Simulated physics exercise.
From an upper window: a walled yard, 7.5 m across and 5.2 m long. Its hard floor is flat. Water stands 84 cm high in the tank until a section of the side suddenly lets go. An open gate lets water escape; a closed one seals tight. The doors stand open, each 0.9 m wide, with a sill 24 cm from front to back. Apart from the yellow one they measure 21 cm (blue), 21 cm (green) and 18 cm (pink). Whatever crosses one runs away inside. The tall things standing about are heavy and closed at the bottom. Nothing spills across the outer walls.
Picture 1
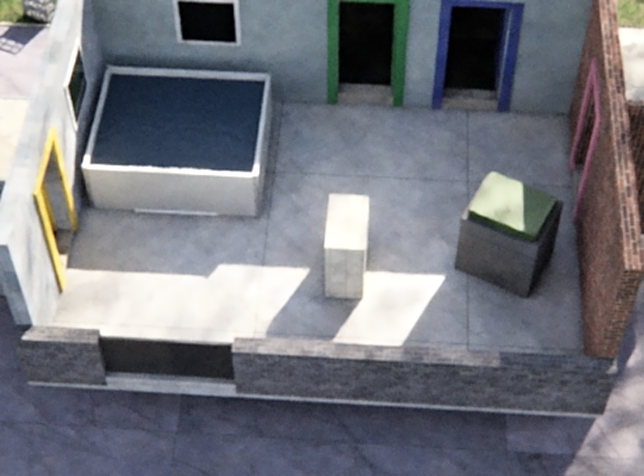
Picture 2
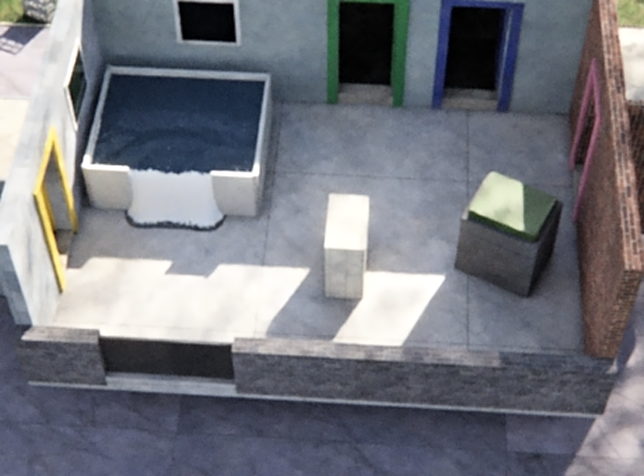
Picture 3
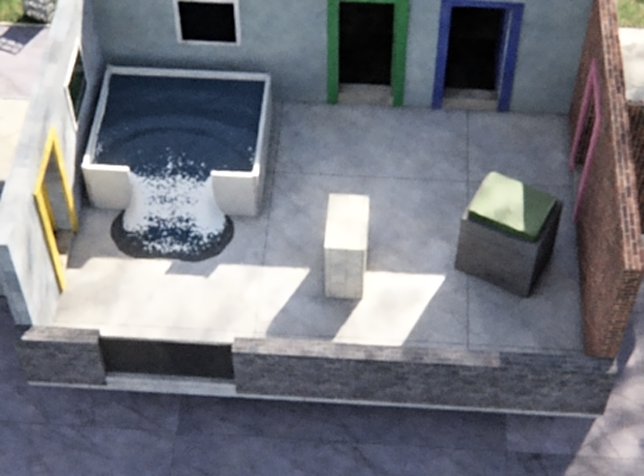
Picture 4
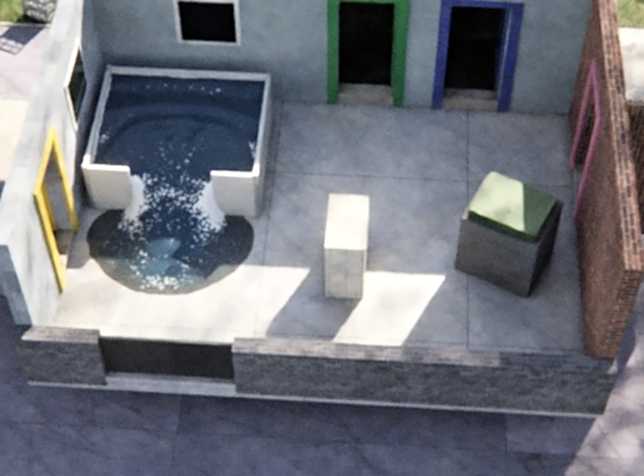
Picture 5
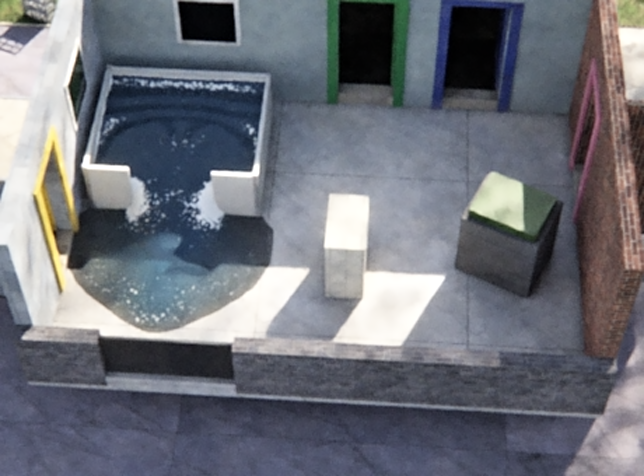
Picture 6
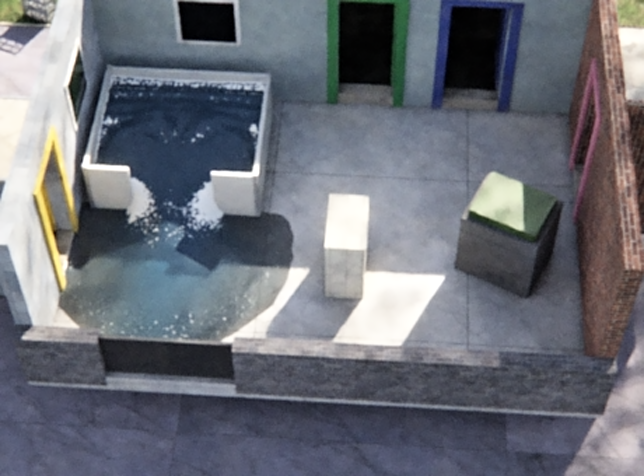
Water bursts through the front of the tank and spreads across the floor to the yellow door.
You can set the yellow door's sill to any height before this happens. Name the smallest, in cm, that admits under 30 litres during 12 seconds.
Close to 20 cm is just enough.
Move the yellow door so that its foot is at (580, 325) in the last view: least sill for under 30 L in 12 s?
About 24 cm.
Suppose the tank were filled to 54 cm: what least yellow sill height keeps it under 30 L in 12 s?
Some 11.5 cm.
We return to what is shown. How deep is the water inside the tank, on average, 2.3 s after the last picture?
Roughly 36 cm on average.
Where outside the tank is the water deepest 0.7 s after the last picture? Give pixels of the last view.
Around (46, 358).
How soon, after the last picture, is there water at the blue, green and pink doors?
Blue 5.0 s, green 5.0 s, pink 3.2 s.
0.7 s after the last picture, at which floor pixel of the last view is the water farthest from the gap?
Near (330, 375).
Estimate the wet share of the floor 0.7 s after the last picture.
About 30 per cent.
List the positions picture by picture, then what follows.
In the first picture, the tank at (180, 123) is whole and still, 84 cm deep; the yellow door at (57, 215) is dry.
In the second picture, the front is at (138, 224), 0.3 m from the gap at (174, 198); 0.4 m2 of floor is wet, 84 cm left at the back.
In the third picture, the gap is at (174, 199), the front 0.9 m out at (136, 253); the back of the tank holds 84 cm.
In the fourth picture, the front is at (149, 290), 1.5 m from the gap at (174, 199); 2.7 m2 of floor is wet, 81 cm left at the back.
In the fifth picture, water pours out at (174, 199) and has run 2.2 m, to (151, 328); about 7 cm deep outside, 73 cm at the back.
In the sixth picture, the front is at a hidden place, 2.8 m from the gap at (174, 198); 7.0 m2 of floor is wet, 71 cm left at the back; water is at the yellow door at (57, 215).
Then, 0.7 s after the last picture water covers 30 % of the floor, deepest (63 cm) near (46, 358); 14 cm at the yellow door, 1 litre in over its 12 cm sill.
Then, 2.3 s after the last picture water covers 50 % of the floor, deepest (33 cm) near (125, 289); 23 cm at the yellow door, 36 litres in over its 12 cm sill.
Then, 11.3 s after the last picture water covers 95 % of the floor, deepest (16 cm) near (382, 378); 9 cm at the yellow door, 139 litres in over its 12 cm sill.
At the yellow door as built, the water peaked near 24 cm, 2.7 s after the last picture.
Run again over the same 12 s with other heights there, 69 litres in over 16 cm, 18 litres over 22 cm. The limit of 30 litres is kept from about 20 cm up.
